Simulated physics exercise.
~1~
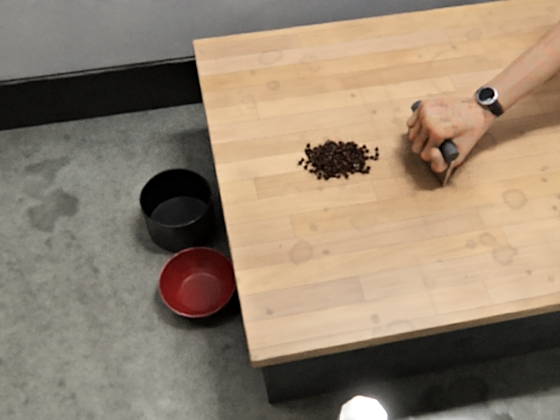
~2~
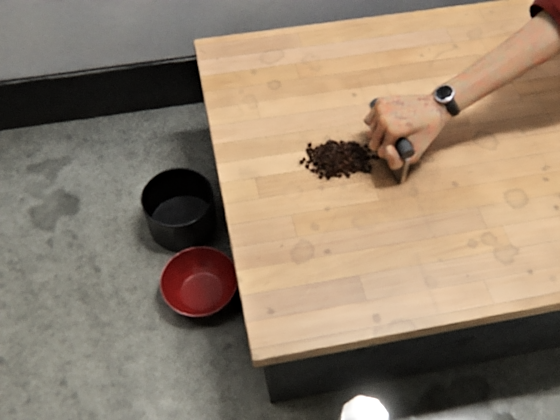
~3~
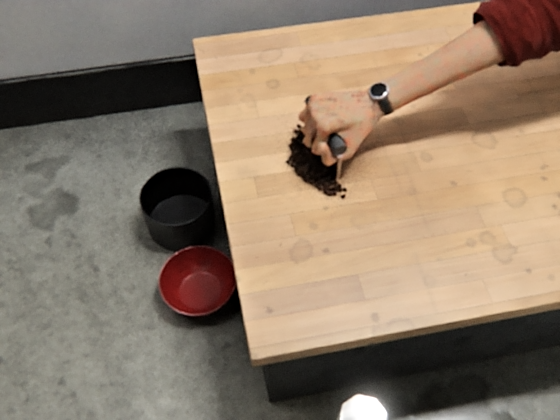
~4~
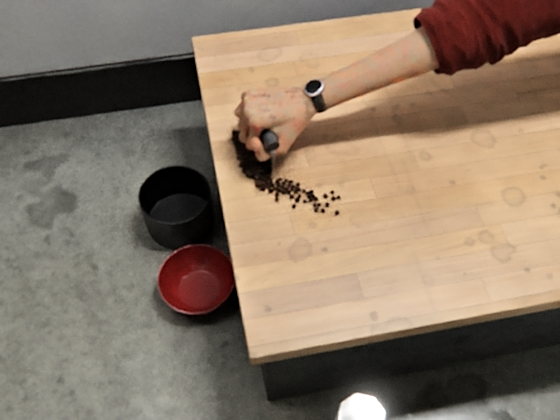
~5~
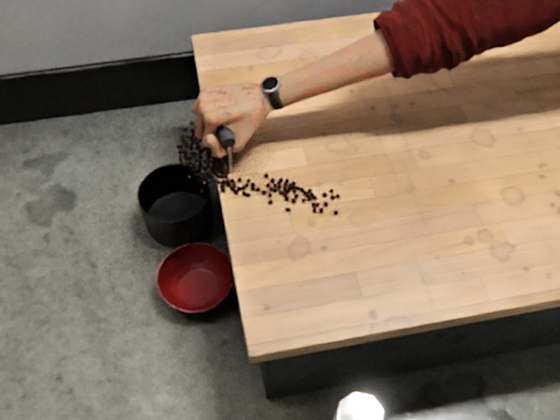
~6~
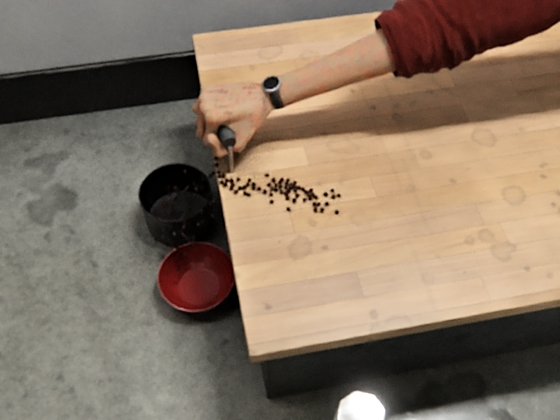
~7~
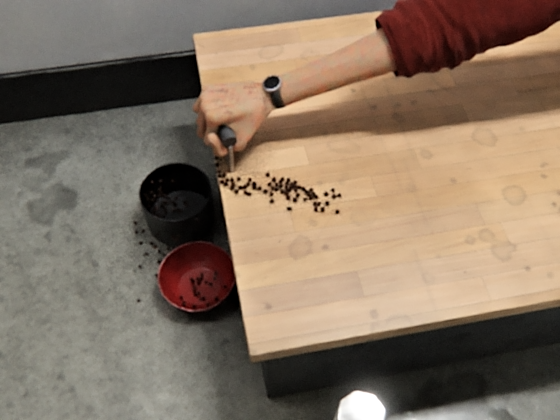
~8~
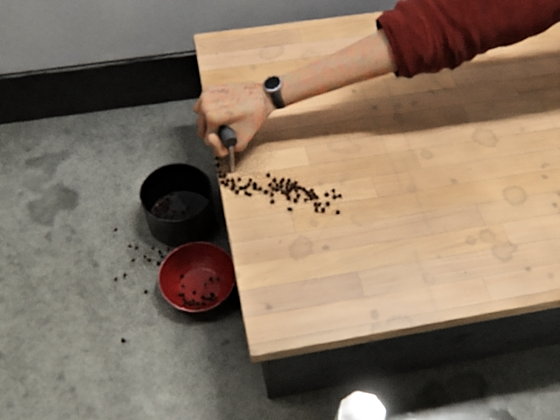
At first, a hand wearing a watch holds a scraper to the right of a small pile of dark coffee beans on a wooden tabletop, with a black pot and a red bowl on the floor beside its left edge. The hand slides the scraper left into the pile and pushes it across the wood, leaving a trail of beans behind. At the edge the scraper halts, and the leading beans spill over. They drop toward the pot and bowl, and some scatter on the floor. Finally, beans lie in both containers and on the concrete, while a streak remains on the table.
